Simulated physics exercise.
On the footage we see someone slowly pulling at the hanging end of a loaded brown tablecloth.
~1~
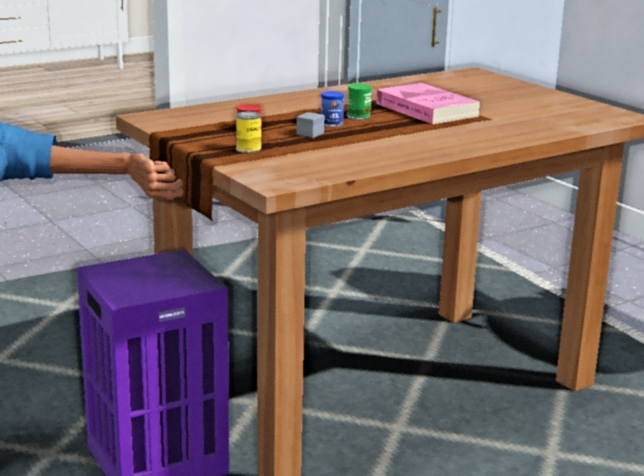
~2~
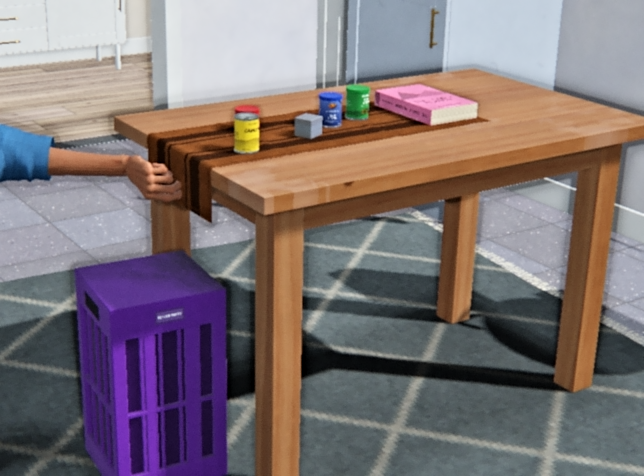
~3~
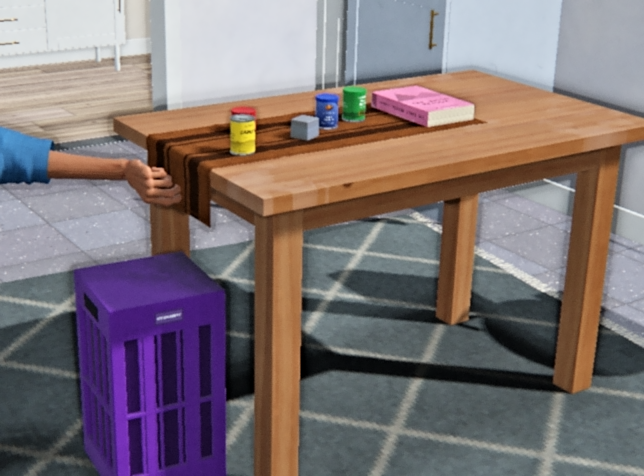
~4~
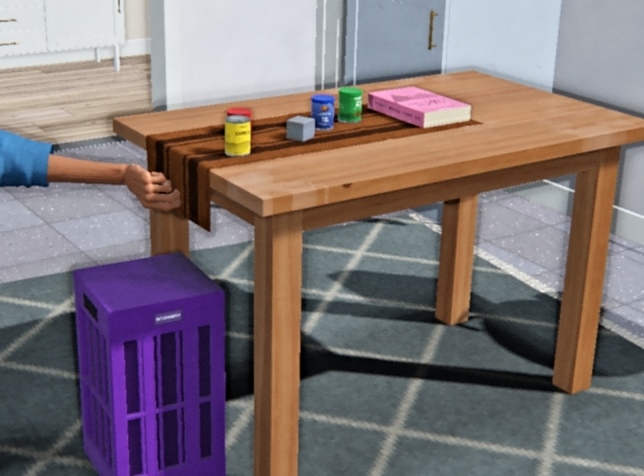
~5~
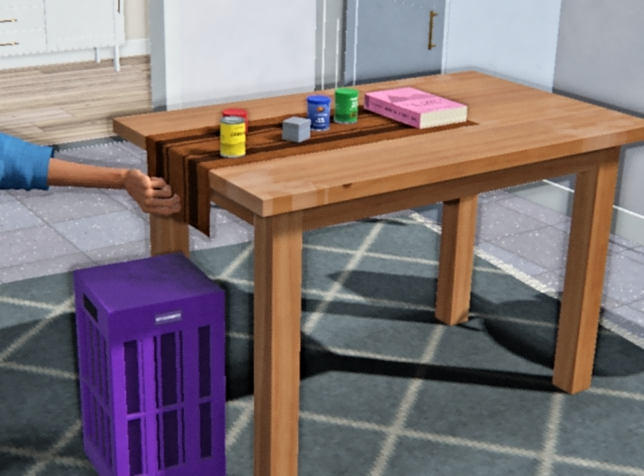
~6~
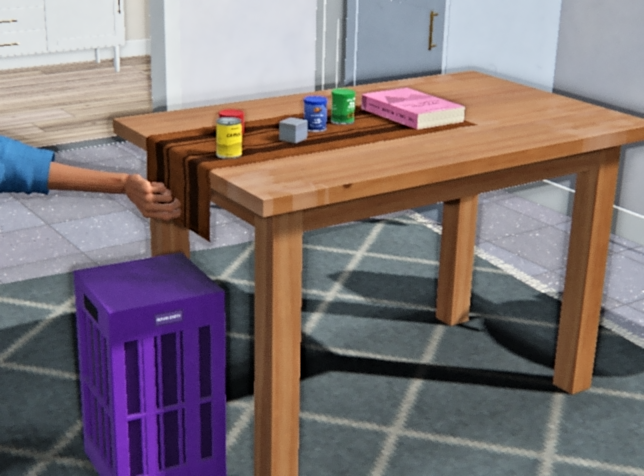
A hand at the left grips the hanging end of a brown striped cloth on a wooden table, seen from slightly above in a room with a grey patterned rug. On the cloth sit a yellow can topped with red, a grey cube, blue and green cans and a pink book, with a purple crate below. The hand slowly draws the cloth down, and the objects shift slightly left with it.
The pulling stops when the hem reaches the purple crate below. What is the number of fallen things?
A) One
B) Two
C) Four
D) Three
A, one.
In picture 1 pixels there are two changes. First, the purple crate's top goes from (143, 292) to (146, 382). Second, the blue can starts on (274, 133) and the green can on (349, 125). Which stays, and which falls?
In the end the blue can is no longer on top and the green can is still on top.
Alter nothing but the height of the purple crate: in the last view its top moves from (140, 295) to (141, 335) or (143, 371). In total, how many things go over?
That would make 2 and 3.
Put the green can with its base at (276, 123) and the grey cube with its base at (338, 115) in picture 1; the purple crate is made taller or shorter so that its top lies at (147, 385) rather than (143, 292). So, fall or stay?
Outcome: Green can is gone; grey cube keeps its perch.
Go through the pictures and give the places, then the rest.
The first frame shows hem (214, 222); yellow can (249, 115); red pot (249, 107); grey cube (311, 116); blue can (333, 94); green can (360, 86); top of the crate (143, 292).
The second frame shows hem (212, 223); yellow can (247, 116).
The third frame shows hem (210, 228); red pot (243, 110).
The fourth frame shows hem (210, 233); grey cube (301, 119); top of the crate (139, 294).
The fifth frame shows hem (210, 238); blue can (319, 98).
The sixth frame shows hem (210, 242); yellow can (229, 120); red pot (231, 112); grey cube (293, 121); blue can (316, 99); green can (344, 91).
Soon after, hem near (178, 236); all still up.
Then, hem near (177, 254); all still up.
Further on, hem on the crate; yellow can gone.
At rest, hem on the crate; yellow can gone. The count of fallen things is one.
